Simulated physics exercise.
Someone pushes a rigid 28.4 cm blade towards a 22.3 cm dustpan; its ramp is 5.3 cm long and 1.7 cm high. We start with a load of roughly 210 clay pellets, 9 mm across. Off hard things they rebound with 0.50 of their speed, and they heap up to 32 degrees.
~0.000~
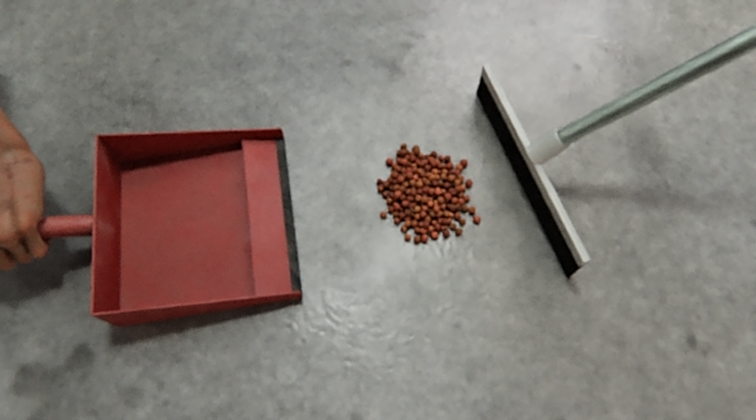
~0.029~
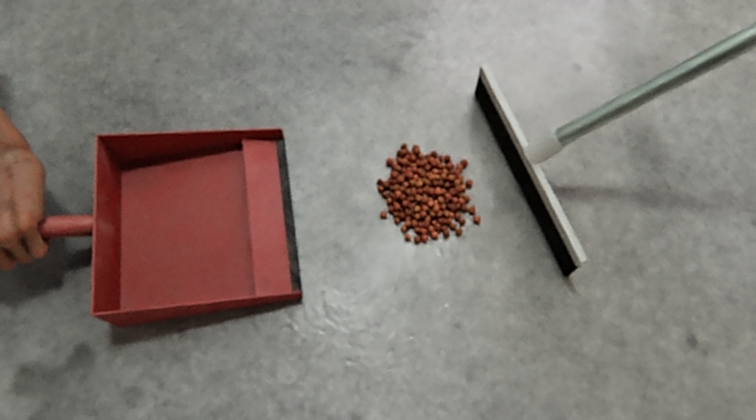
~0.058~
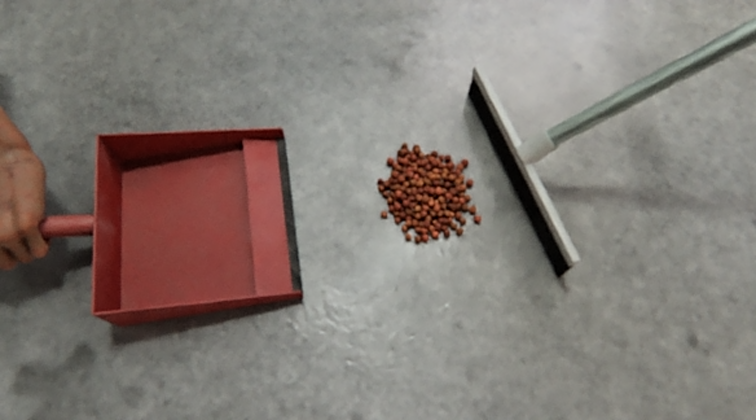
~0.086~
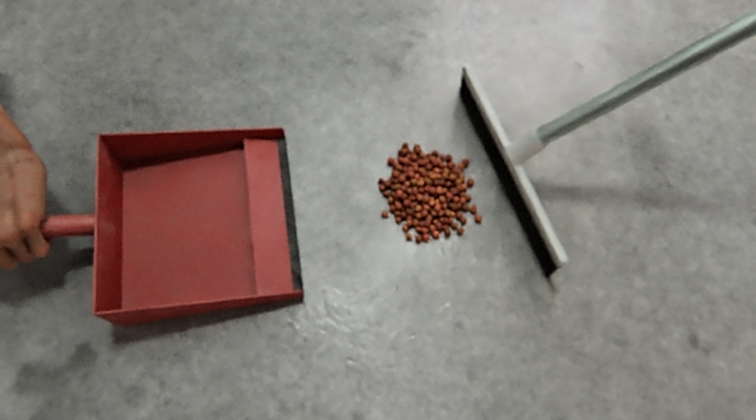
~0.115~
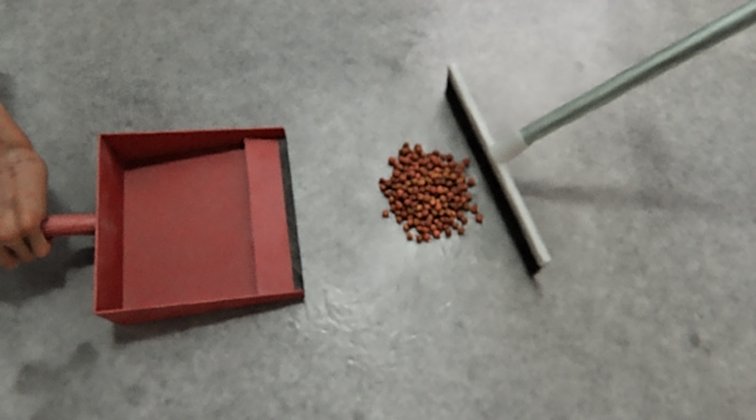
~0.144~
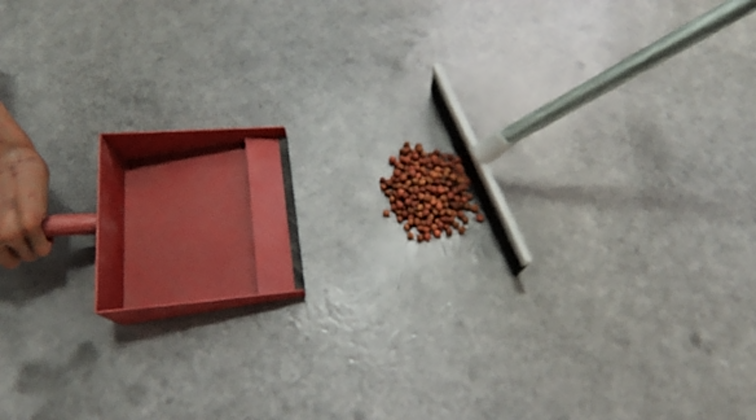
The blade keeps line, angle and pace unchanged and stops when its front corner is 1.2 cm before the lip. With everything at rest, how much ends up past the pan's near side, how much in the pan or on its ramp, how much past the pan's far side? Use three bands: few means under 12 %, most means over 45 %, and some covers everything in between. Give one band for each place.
Near side: Few, pan: Some, far side: Few.
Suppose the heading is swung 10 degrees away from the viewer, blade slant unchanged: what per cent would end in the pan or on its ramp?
Around 15 %.
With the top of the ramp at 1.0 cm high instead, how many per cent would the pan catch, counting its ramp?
30 per cent.
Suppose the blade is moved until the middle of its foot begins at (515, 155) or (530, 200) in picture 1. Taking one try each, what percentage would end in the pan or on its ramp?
About 20 and 30 per cent.
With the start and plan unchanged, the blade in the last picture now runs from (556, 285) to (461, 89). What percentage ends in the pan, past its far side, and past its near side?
Pan 30; far 0; near 30.
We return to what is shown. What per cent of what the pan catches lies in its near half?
Something like 40 in a hundred.
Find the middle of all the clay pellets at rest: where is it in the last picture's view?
I'd put it at about (300, 212).
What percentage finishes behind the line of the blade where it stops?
Some 0 percent, give or take.
After 0.29 s, middle of the blade 13 cm from the lip; 0 % over the lip, far side 0 %, near side 0 %.
Then, at 0.39 s, middle of the blade 6 cm from the lip; 0 % over the lip, far side 0 %, near side 0 %.
After 0.62 s, middle of the blade 4 cm from the lip; 25 % over the lip, far side 0 %, near side 5 %.
At rest (0.9 s), near side 5 %, pan 25 %, far side 0 %, in front of the lip or behind the blade 70 %.
